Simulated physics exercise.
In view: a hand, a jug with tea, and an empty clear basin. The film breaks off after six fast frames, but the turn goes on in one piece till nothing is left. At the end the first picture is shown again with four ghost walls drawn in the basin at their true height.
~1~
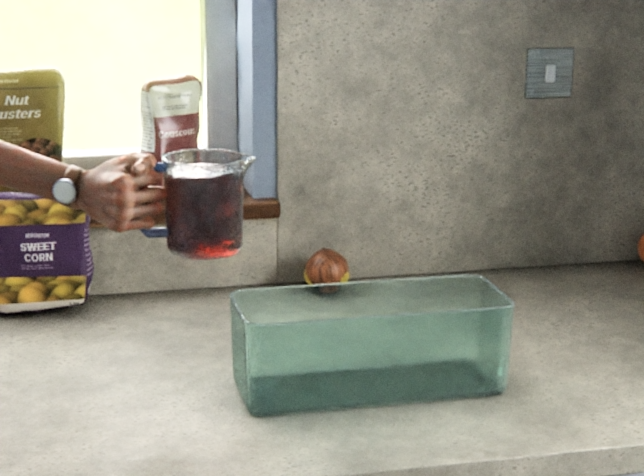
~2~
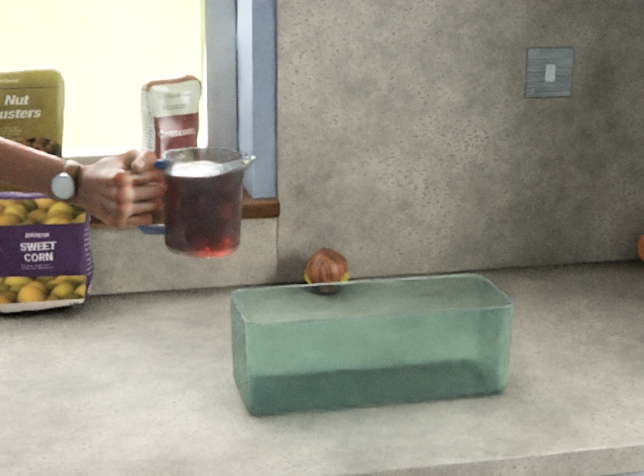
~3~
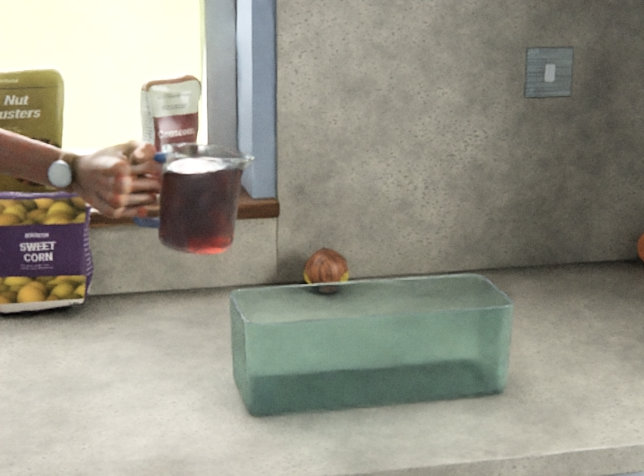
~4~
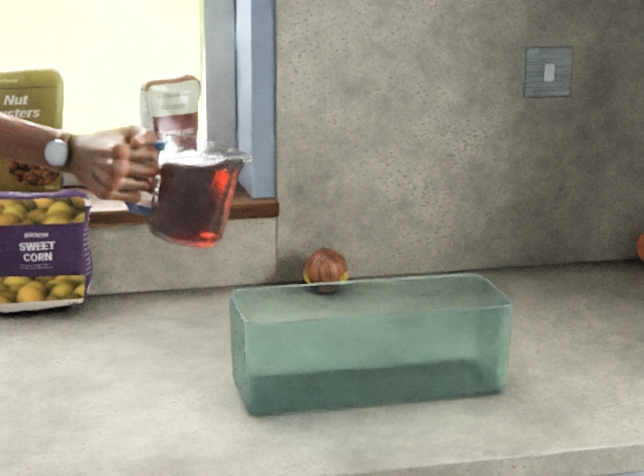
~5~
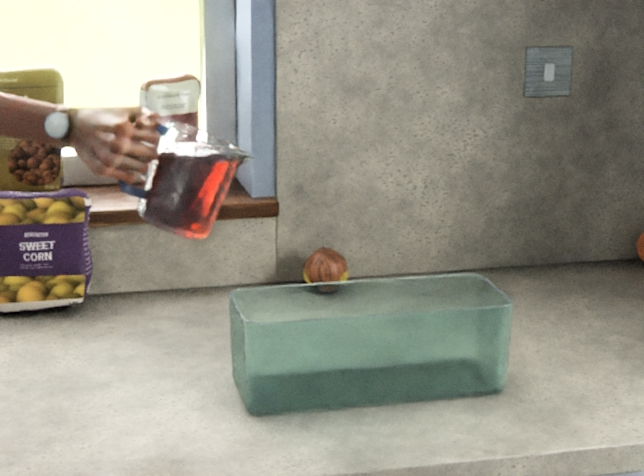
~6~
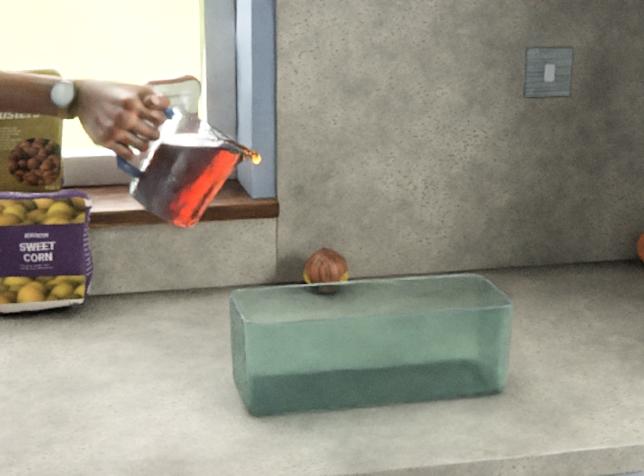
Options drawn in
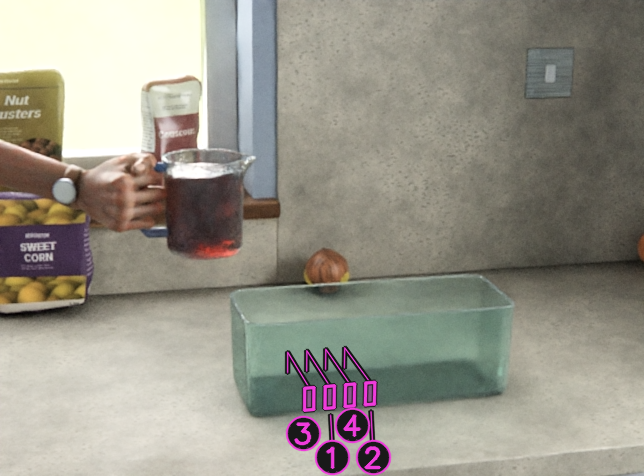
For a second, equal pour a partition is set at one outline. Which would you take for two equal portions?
Place 2 does it best.
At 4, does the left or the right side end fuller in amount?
More ends on the right.
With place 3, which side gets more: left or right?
The right side.
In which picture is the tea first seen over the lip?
In picture 6.
On the marked copy, 1 at (330, 414); 2 at (370, 411); 3 at (310, 416); 4 at (350, 413).
If 1 is chosen, about 11 % ends left of the wall and 85 % right of it; 4 % is lost outside.
If 2 is chosen, about 54 % ends left of the wall and 43 % right of it.
If 3 is chosen, about 12 % ends left of the wall and 84 % right of it; 4 % is lost outside.
If 4 is chosen, about 22 % ends left of the wall and 75 % right of it; 3 % is lost outside.
